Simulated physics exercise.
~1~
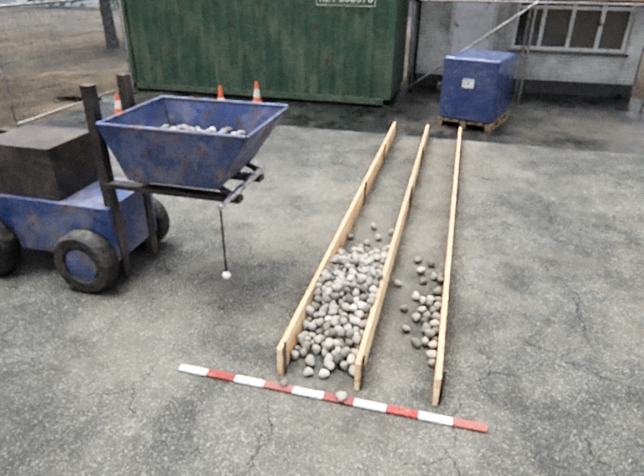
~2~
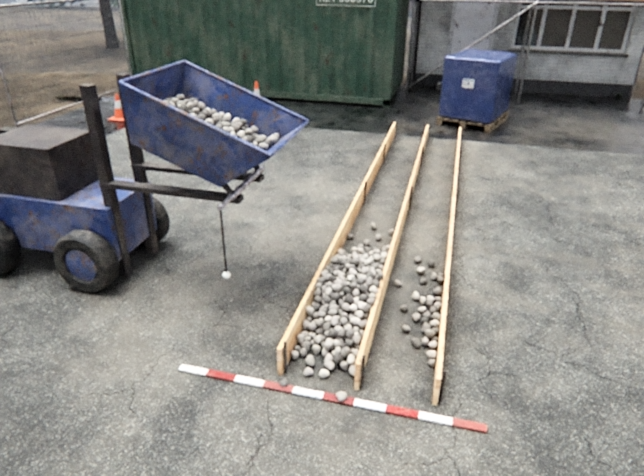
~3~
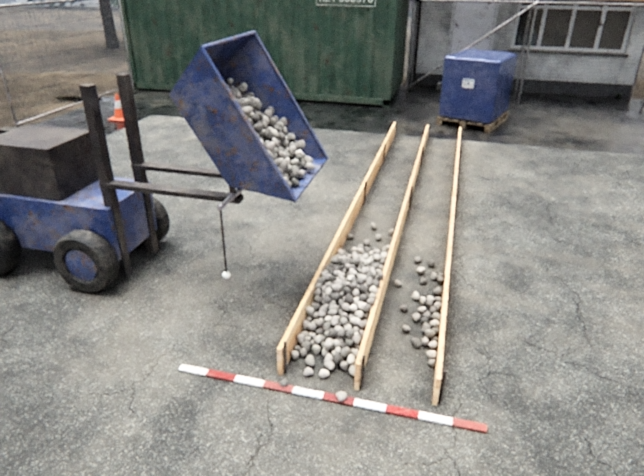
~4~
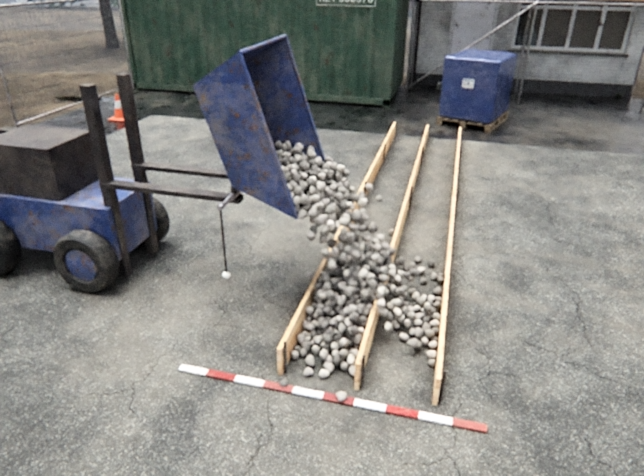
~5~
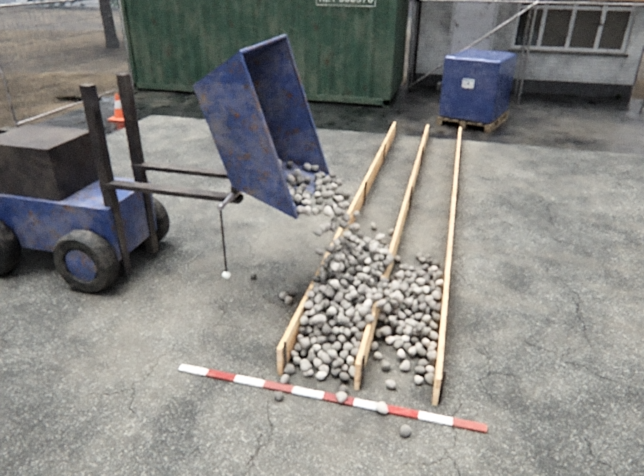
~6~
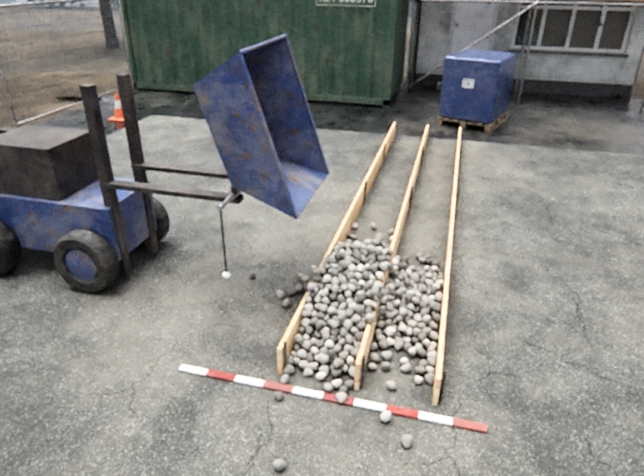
A blue skip full of smooth grey stones, held by a small blue forklift on the left, begins to tip toward the right. Three long planks on the asphalt mark off two bays, the left one holding a heap of stones and the right one only a few. The skip tilts steeply, and its stones slide to the lower lip and pour over the nearest plank. They spread over the old heap and across the middle plank into the right bay. The skip empties and stays tilted, leaving both bays well covered and a few stray stones outside, some beyond the red and white strip.
